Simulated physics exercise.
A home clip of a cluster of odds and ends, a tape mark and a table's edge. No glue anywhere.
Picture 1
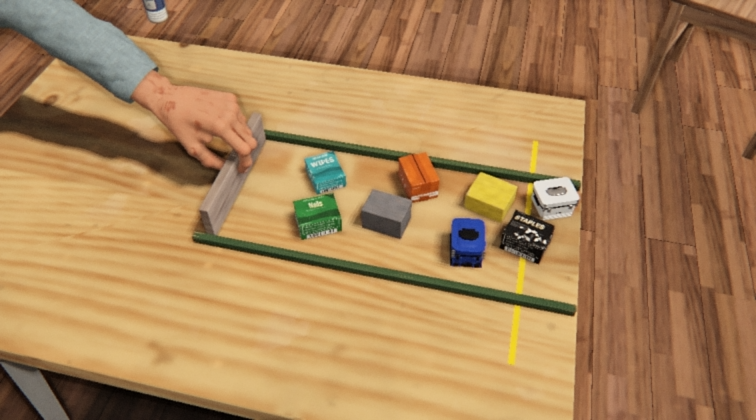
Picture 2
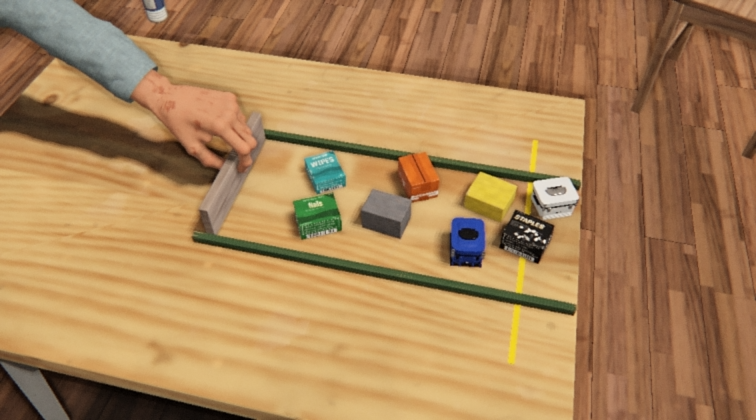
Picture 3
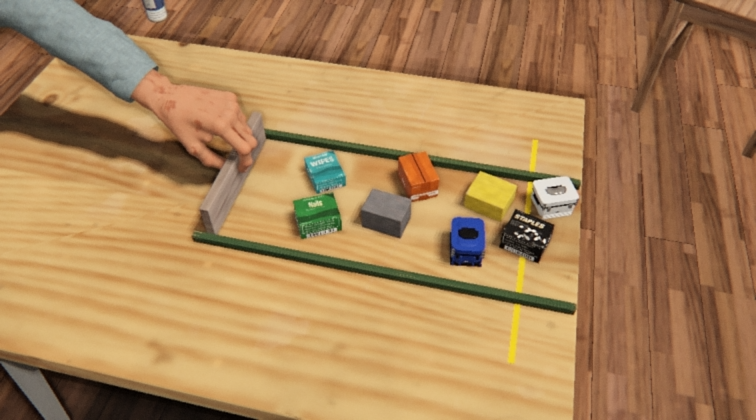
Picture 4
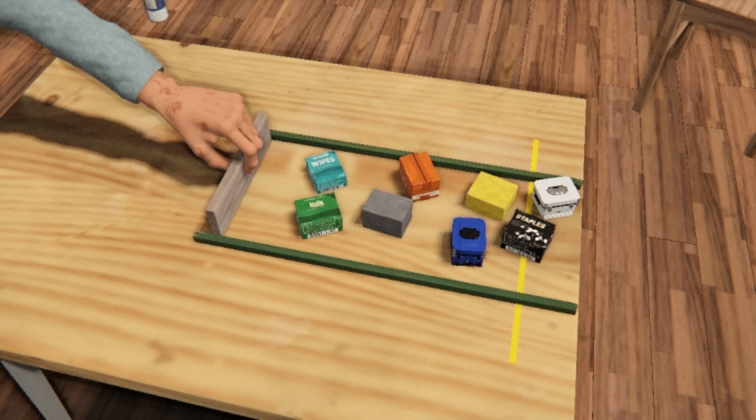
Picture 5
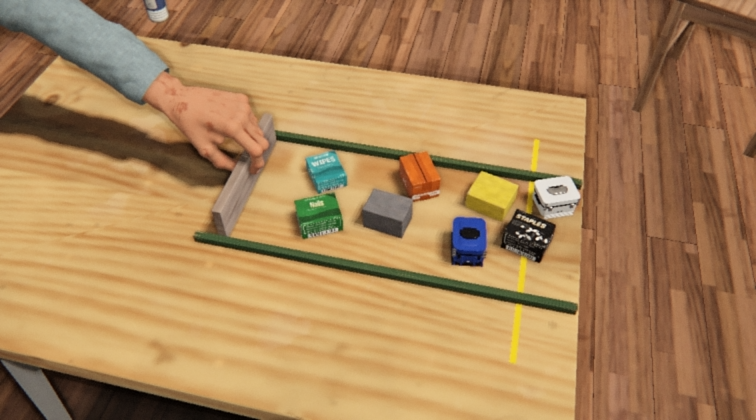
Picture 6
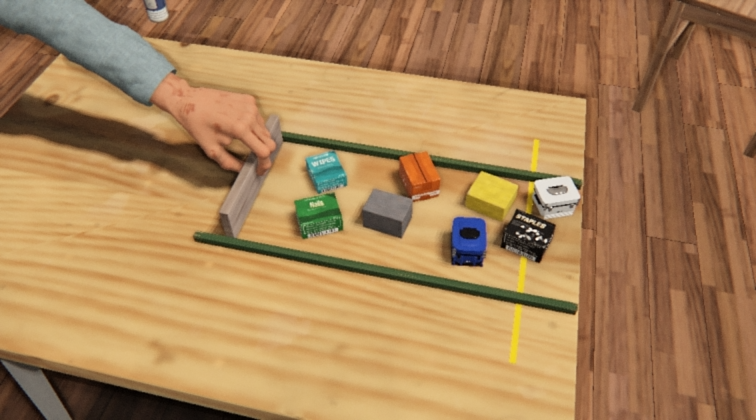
On a wooden table, a hand held a board upright behind some scattered small boxes and blocks, then slid it slightly right between two green strips, while the boxes and blocks stayed still.
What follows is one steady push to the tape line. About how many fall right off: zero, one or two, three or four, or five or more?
The number that fall off is three or four.
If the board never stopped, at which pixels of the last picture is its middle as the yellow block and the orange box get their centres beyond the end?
Its middle is around (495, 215) and around (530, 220).
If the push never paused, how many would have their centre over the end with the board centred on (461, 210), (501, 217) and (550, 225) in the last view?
The counts: 1, 3 and 5.
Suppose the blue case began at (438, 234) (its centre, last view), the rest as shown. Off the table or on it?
Then it tumbles off.
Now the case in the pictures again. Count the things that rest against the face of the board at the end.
In contact: 3.
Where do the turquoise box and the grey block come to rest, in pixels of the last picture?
Near (546, 209) and (554, 243).
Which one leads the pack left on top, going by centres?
That is the orange box.
Early on, none off yet; white case at rest near (555, 197); black box at rest near (528, 236); yellow block at rest near (492, 196).
A while later, none off yet; white case at rest near (555, 197); black box at rest near (529, 236); yellow block moving near (499, 199).
Further along, one off so far; white case in the air near (593, 292); black box travelled about its own width near (574, 246); yellow block travelled well along near (573, 211).
Finally, the number that fall off is three or four; lost, blue case, yellow block, black box and white case.
